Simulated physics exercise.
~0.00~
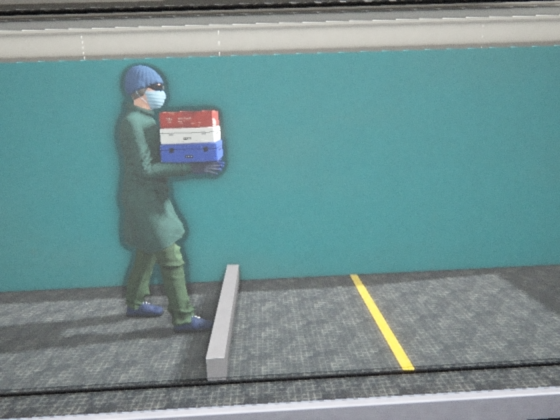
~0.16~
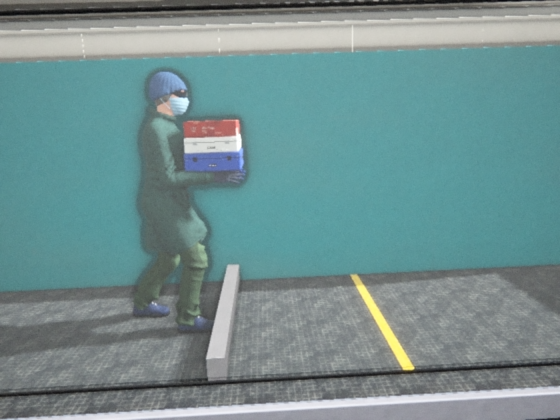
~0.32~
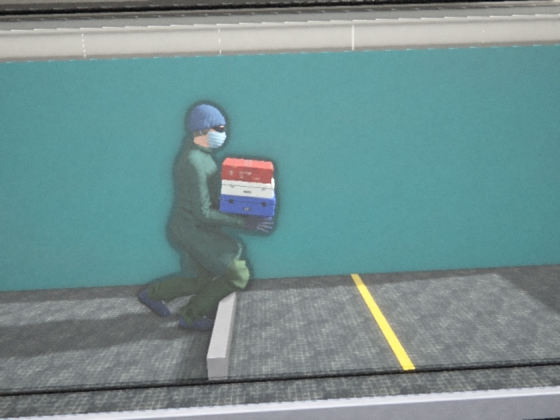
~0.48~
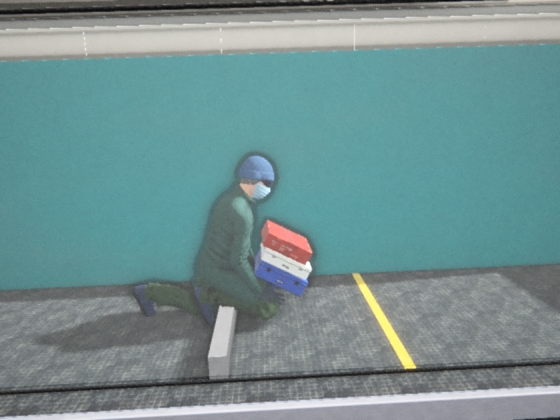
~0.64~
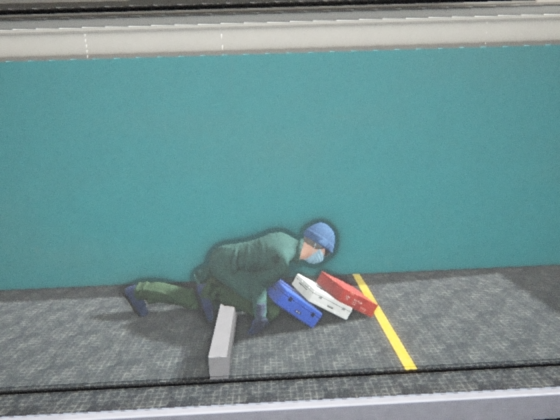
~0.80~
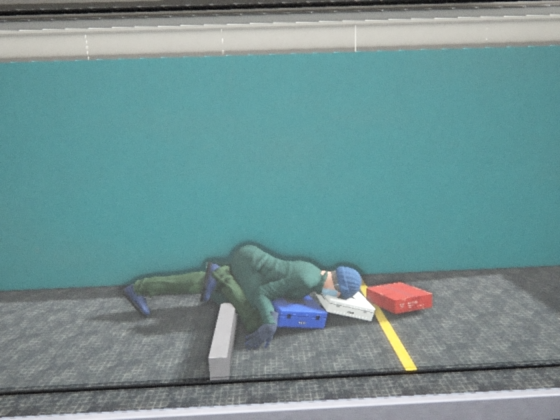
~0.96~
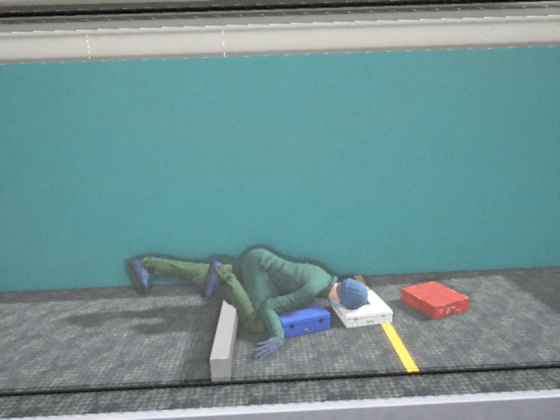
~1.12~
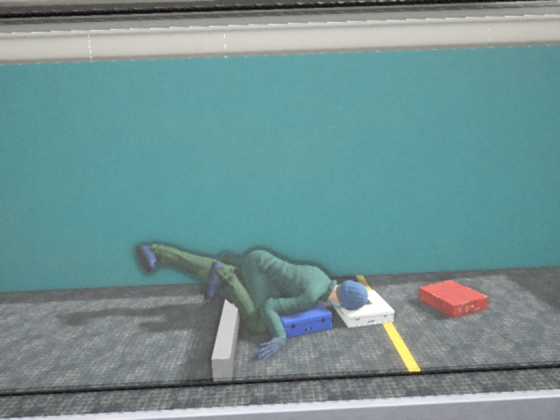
At the start, a masked traveller in a blue cap and green clothes stands behind a low floor rail, holding a red parcel, a white toolbox and a blue toolbox stacked on both forearms. The figure moves right, knees bending against the rail, and pitches forward as the stack tilts. The traveller falls over the rail and the boxes spread out on the floor. The red parcel slides right across the yellow line. The traveller ends face down, legs trailing over the rail, head by the white toolbox, short of the line, with the blue toolbox nearer the rail.
